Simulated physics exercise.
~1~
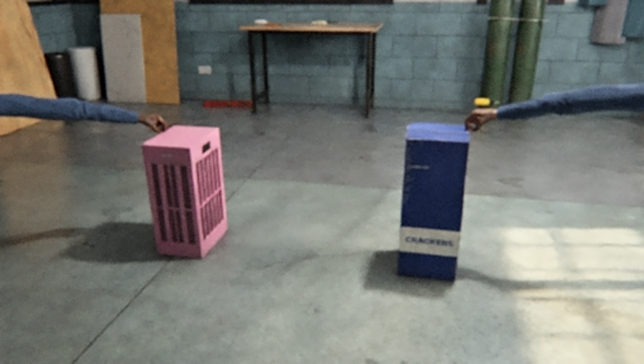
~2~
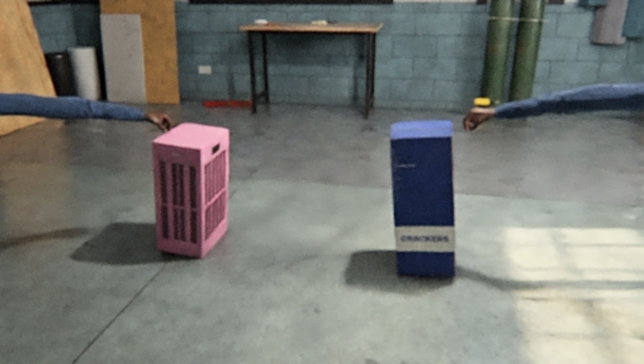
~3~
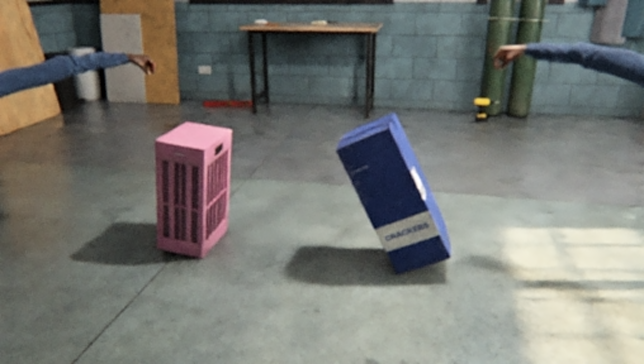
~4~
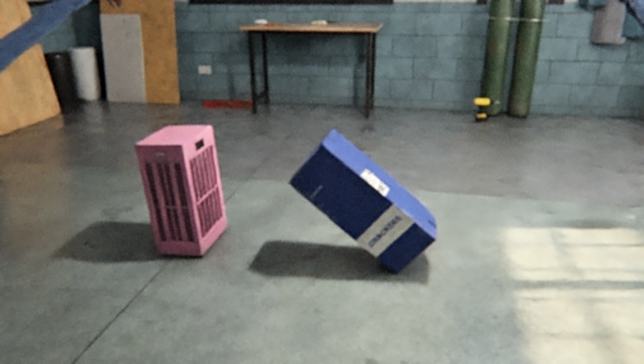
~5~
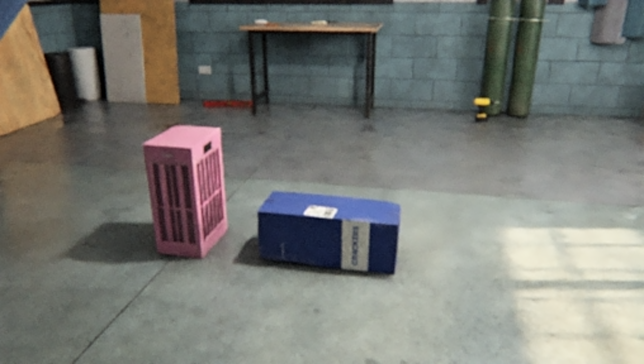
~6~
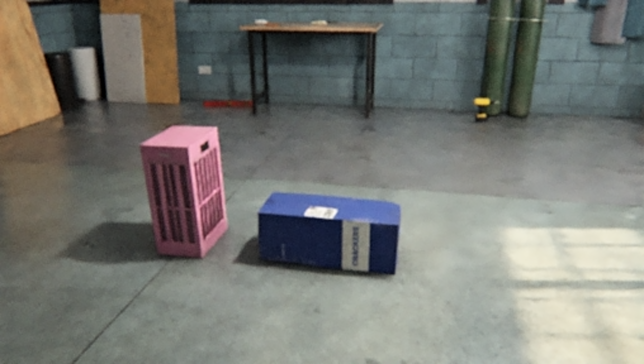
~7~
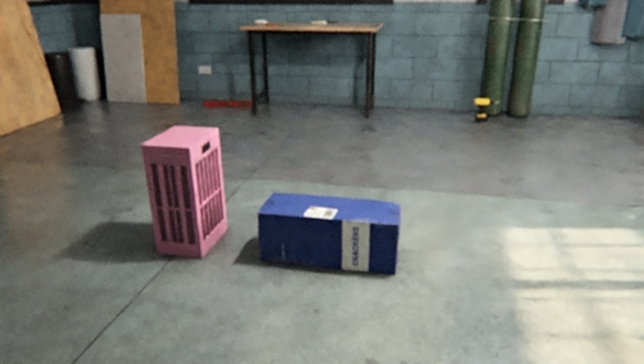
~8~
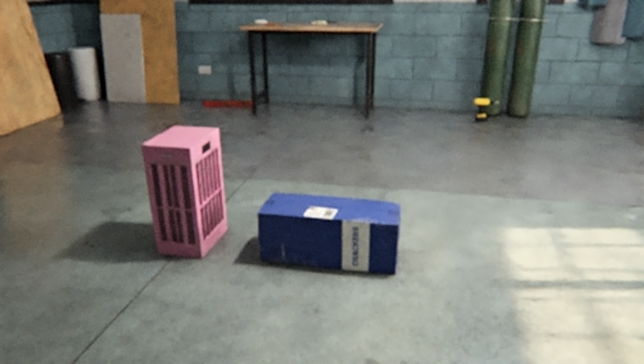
In a room with a smooth grey concrete floor and a blue block wall, seen from the front by a still camera, a pink slatted crate stands upright on the left and a tall blue parcel on the right. A small table and green cylinders stand behind them. A hand reaches in from each side to the tops and shoves them inward, then both arms draw back. The pink crate rocks slightly and settles upright. The blue parcel tips left, leans further and topples onto its side, where it lies still beside the standing crate.
